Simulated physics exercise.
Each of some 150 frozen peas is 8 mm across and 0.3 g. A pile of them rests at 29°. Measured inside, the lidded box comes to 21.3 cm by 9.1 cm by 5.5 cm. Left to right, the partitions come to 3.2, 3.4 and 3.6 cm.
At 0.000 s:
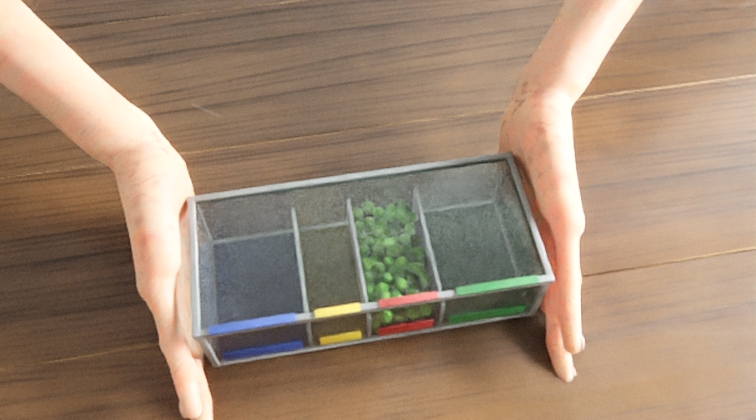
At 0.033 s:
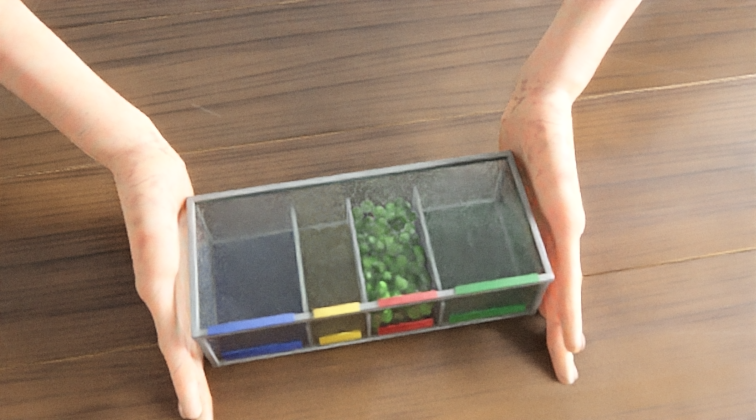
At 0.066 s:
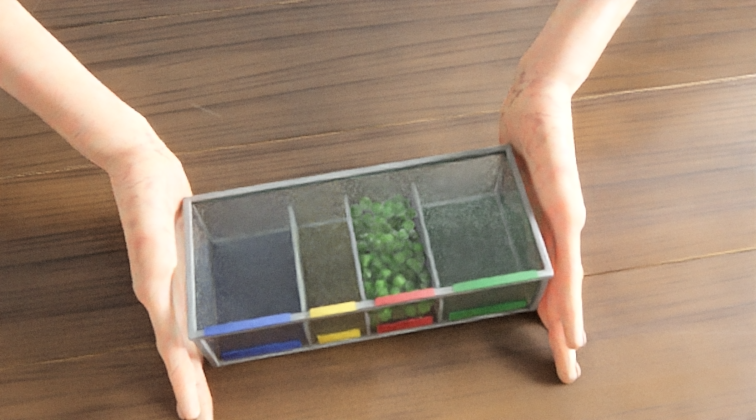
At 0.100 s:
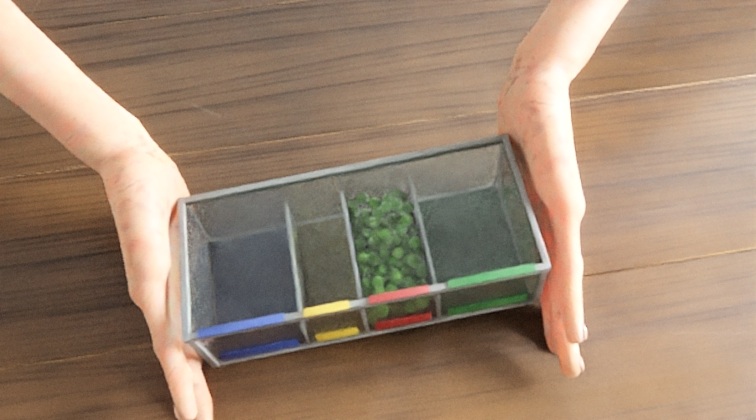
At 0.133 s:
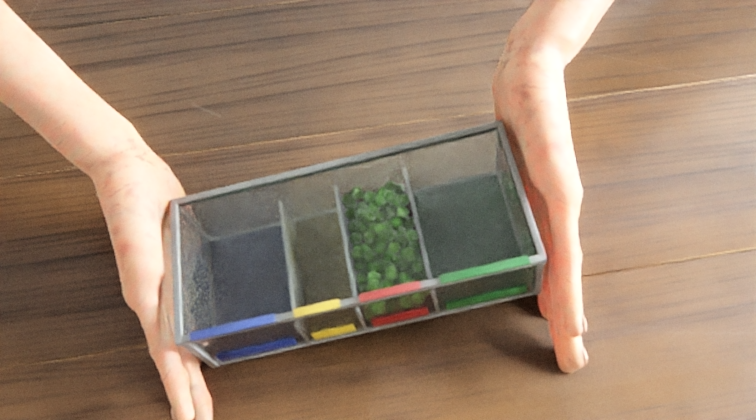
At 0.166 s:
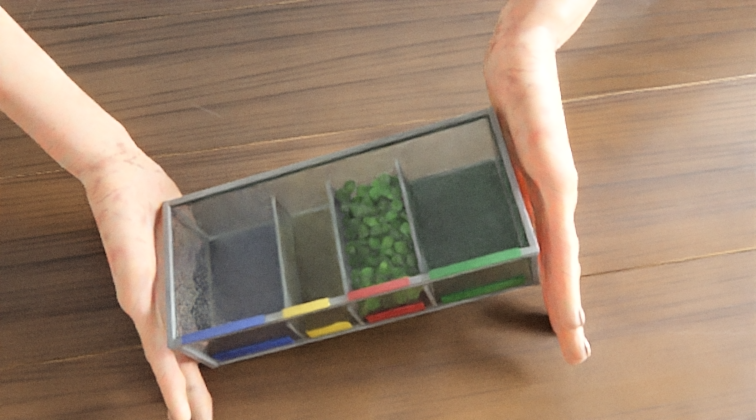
To begin with, two hands hold a clear, four-part box almost level above a wooden surface, with green peas piled in the red-marked section. The hands then tilt it gradually, lowering the left end and raising the right, while the peas stay in the red-marked section.
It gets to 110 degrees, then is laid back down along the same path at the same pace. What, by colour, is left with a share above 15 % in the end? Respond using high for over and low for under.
Red low, blue high, green low, yellow low.
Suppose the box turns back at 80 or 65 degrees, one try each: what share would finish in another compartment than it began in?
I'd put them near 45 and 15 percent in that order.
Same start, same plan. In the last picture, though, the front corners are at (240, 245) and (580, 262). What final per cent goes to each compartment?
Red 15 %; blue 0 %; green 85 %; yellow 0 %.
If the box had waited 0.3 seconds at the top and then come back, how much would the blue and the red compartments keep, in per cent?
Final amounts would be blue 100% and red 0%.
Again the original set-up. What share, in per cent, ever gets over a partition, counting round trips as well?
Close to 95 percent.
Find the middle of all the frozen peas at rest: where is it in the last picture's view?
Somewhere around (246, 305) in the final frame.
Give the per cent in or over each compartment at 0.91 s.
Red = 55, blue = 25, green = 0, yellow = 25 (per cent).
Then, at 0.91 s, tilt 110 degrees; red 55 %, blue 25 %, yellow 25 %.
After 1.40 s, tilt 50 degrees; red 5 %, blue 95 %.
Then, at 1.96 s, tilt 0 degrees; red 5 %, blue 95 %.
By 2.5 s all is still; red 5 %, blue 95 %, green 0 %, yellow 0 %.
